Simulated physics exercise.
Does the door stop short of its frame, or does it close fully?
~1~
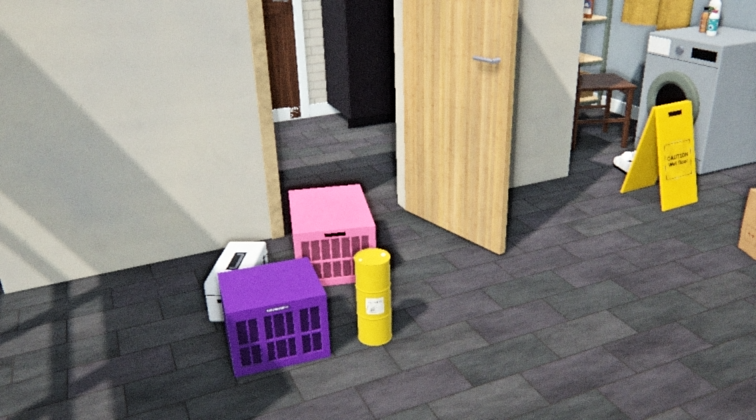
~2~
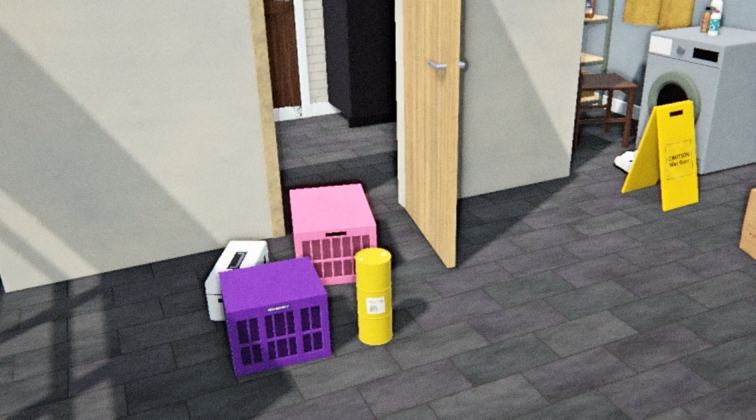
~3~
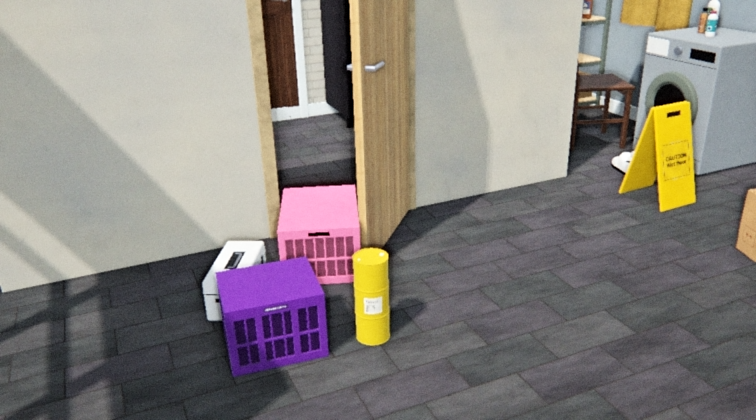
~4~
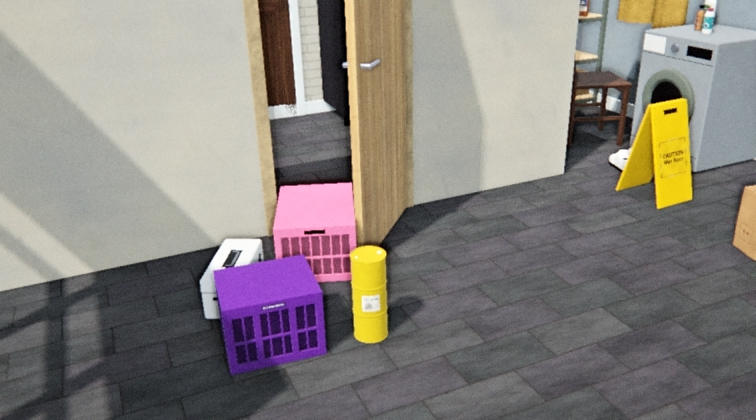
The door stops short of its frame. It ends partly open, with the pink chest in the doorway beside it.
